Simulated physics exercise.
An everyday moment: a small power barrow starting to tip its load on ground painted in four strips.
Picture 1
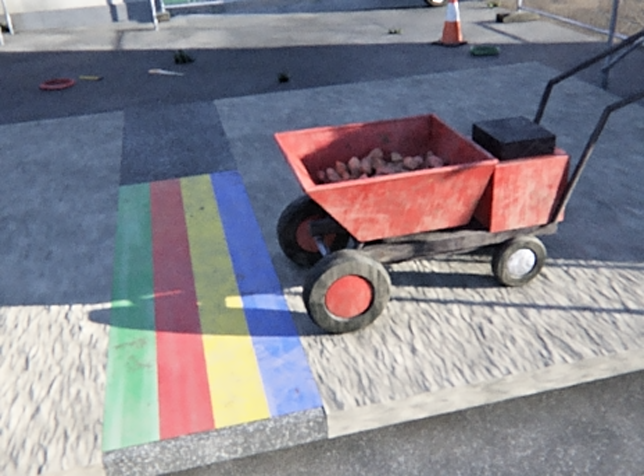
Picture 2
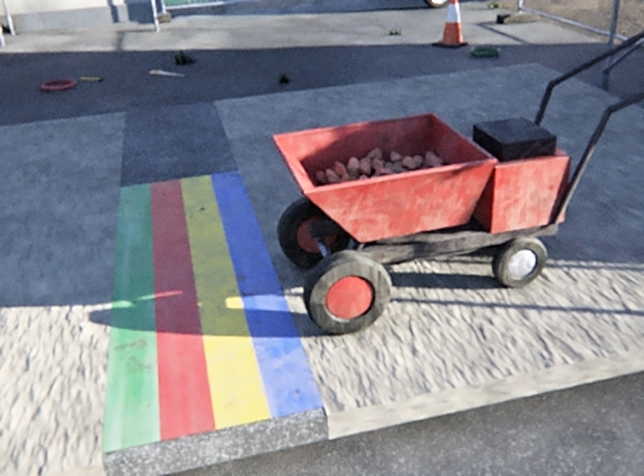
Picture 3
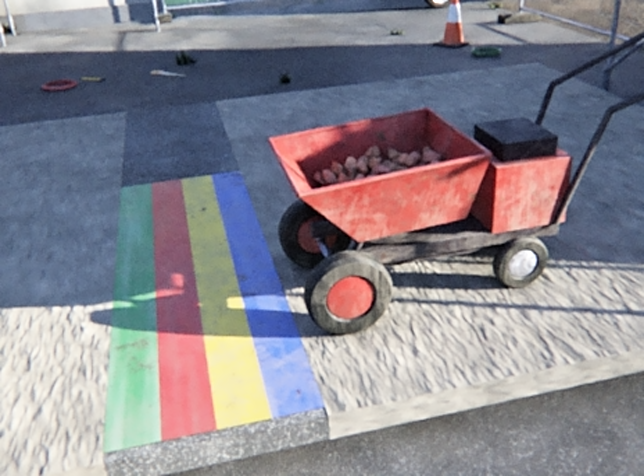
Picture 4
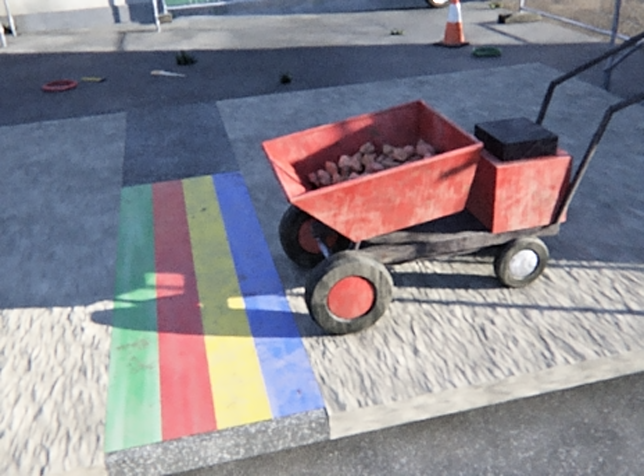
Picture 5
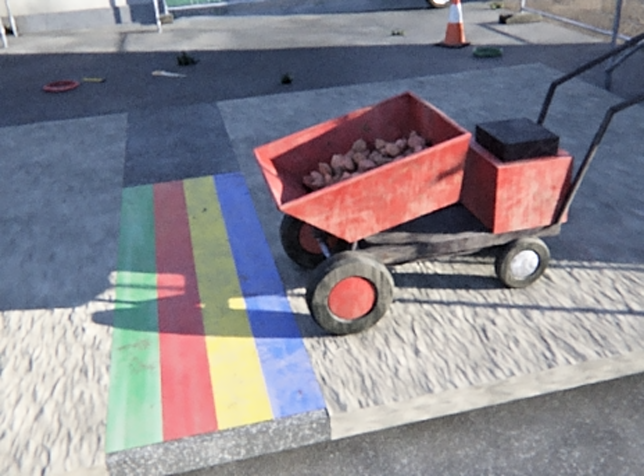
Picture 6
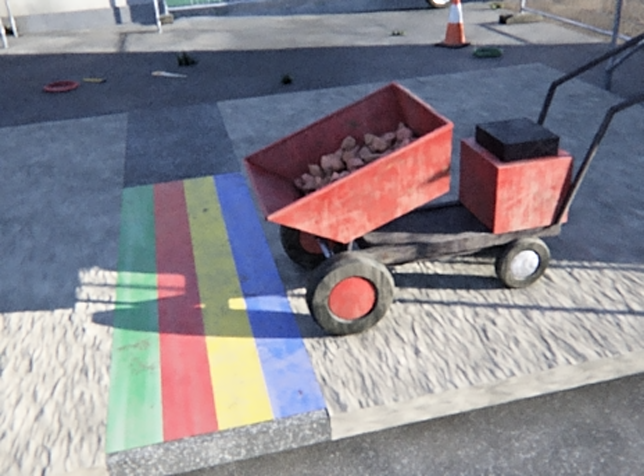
A small red power barrow with black wheels and a skip of brownish rubble stands right of centre on a sunlit textured slab, seen from slightly above and side-on by a still camera. Left of it, green, red, yellow and blue strips are painted on the ground, with an orange cone behind. The skip, level at first, steadily tilts down to the left, its back rising.
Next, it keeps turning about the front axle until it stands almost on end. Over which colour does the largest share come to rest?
The red strip carries the most.
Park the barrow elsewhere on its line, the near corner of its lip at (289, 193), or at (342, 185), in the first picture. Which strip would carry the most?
In turn: That red strip; the yellow strip.
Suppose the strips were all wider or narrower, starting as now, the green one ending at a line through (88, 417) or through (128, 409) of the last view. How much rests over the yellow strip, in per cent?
First some 30, then 10 per cent.
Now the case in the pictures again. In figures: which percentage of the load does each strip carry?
Blue strip near 0; yellow strip near 20; red strip near 40; green strip near 25.
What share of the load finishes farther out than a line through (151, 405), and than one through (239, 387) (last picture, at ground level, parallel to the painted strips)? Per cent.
Roughly 30 per cent, and 90 per cent.
Shortly afterwards, skip tipped steeply; the whole lot in the skip.
Next, skip tipped right over; the bulk in the skip; a little over the yellow strip; a little over the red strip.
Some moments later, skip tipped right over; a little in the skip; a little over the yellow strip; near half over the red strip; near a quarter over the green strip; a little off the paint.
In the end, skip tipped right over; only a few in the skip; none at all over the blue strip; near a quarter over the yellow strip; near a third over the red strip; near a quarter over the green strip; a little off the paint.
